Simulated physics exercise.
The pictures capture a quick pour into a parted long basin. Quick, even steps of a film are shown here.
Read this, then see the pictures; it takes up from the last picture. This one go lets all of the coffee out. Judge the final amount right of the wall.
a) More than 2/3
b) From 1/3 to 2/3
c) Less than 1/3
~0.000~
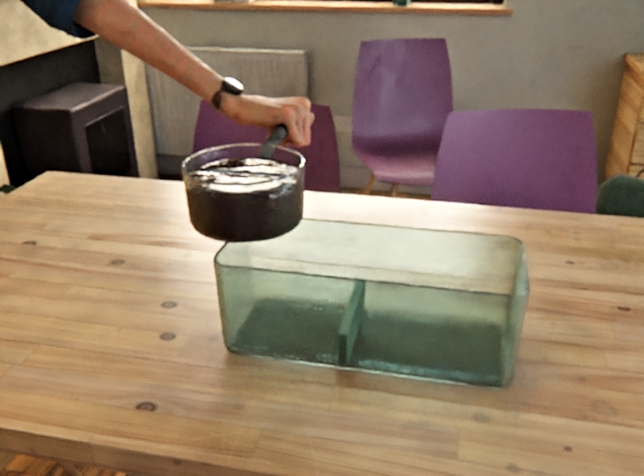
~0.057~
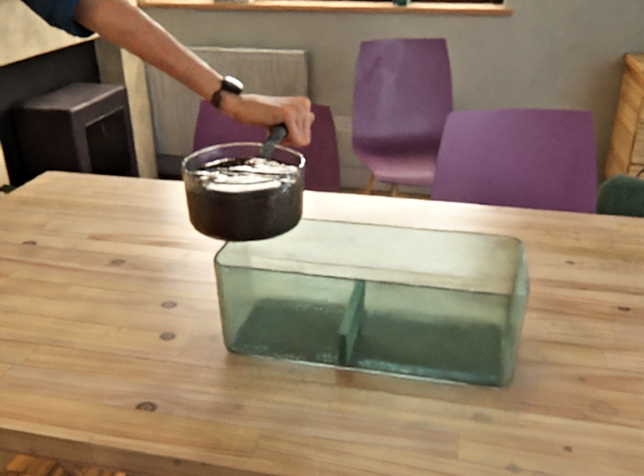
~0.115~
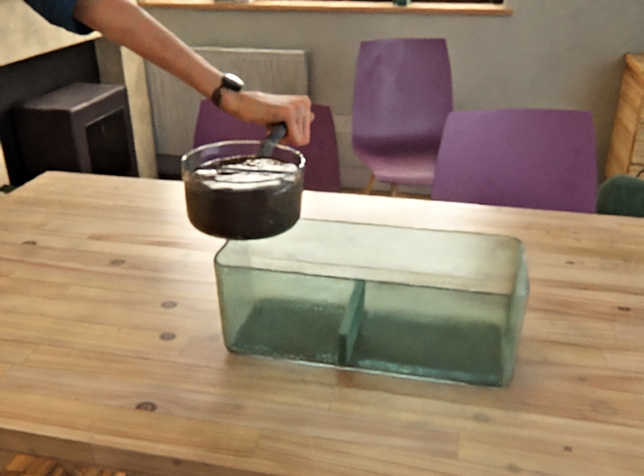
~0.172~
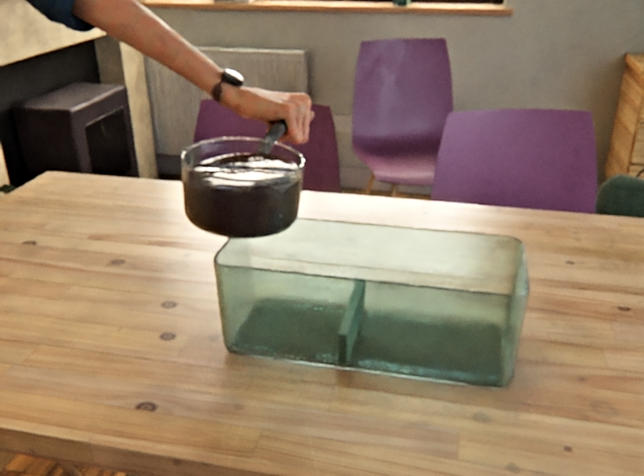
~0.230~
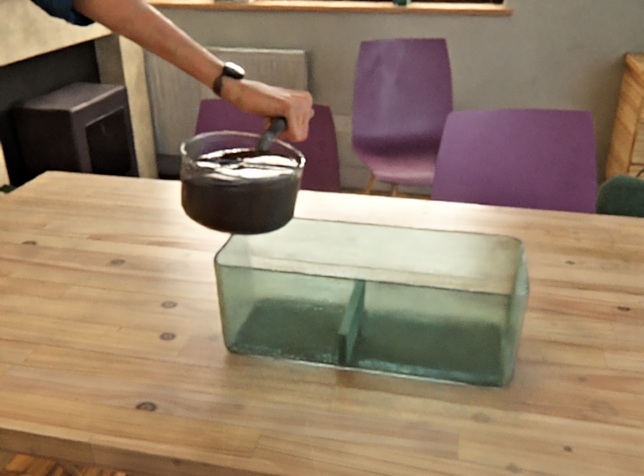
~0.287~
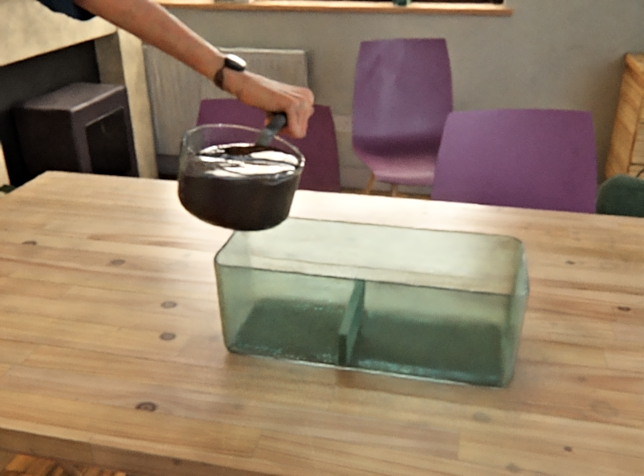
More than 2/3 (a).
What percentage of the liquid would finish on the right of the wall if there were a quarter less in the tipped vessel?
That works out to some 90 %.
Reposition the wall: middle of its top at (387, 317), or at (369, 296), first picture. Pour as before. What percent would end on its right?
First try: Roughly 55 per cent; second try: 85 per cent.
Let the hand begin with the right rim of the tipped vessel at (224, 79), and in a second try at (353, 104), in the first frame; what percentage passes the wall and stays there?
In order, roughly 35 percent and 95 percent.
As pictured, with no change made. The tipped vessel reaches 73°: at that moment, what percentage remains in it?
It still holds close to 50 per cent at that lean.
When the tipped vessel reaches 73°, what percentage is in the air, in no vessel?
Around 35 %.
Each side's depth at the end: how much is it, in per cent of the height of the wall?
Some 10 per cent left and 60 right.
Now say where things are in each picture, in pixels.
Tilt 0°; pouring edge (302, 168); surface from (193, 170) to (301, 179); the long basin's rim runs from (231, 238) to (525, 267); the wall's top is at (353, 305), in the first picture.
Tilt 1°; pouring edge (302, 168); surface from (193, 170) to (301, 178), in the second picture.
Tilt 2°; pouring edge (301, 168); surface from (192, 169) to (300, 176), in the third picture.
Tilt 5°; pouring edge (301, 168); surface from (191, 167) to (300, 173), in the fourth picture.
Tilt 9°; pouring edge (301, 168); surface from (190, 162) to (300, 171), in the fifth picture.
Tilt 14°; pouring edge (301, 168); surface from (189, 157) to (300, 167), in the sixth picture.
Then, 0.74 s in, the tilt is 73° and 51 per cent is still to pour, 4 is left of the wall and 11 right of it.
Then, 1.06 s in, the tilt is 111° and 5 per cent is still to pour, 6 is left of the wall and 78 right of it.
Then, 1.41 s in, the tilt is 119° and 0 per cent is still to pour, 8 is left of the wall and 92 right of it.
Then, 1.78 s in, the tilt is 119° and 0 per cent is still to pour, 8 is left of the wall and 92 right of it.
Finally, 8 per cent lies left of the wall, 92 right of it and 0 outside.
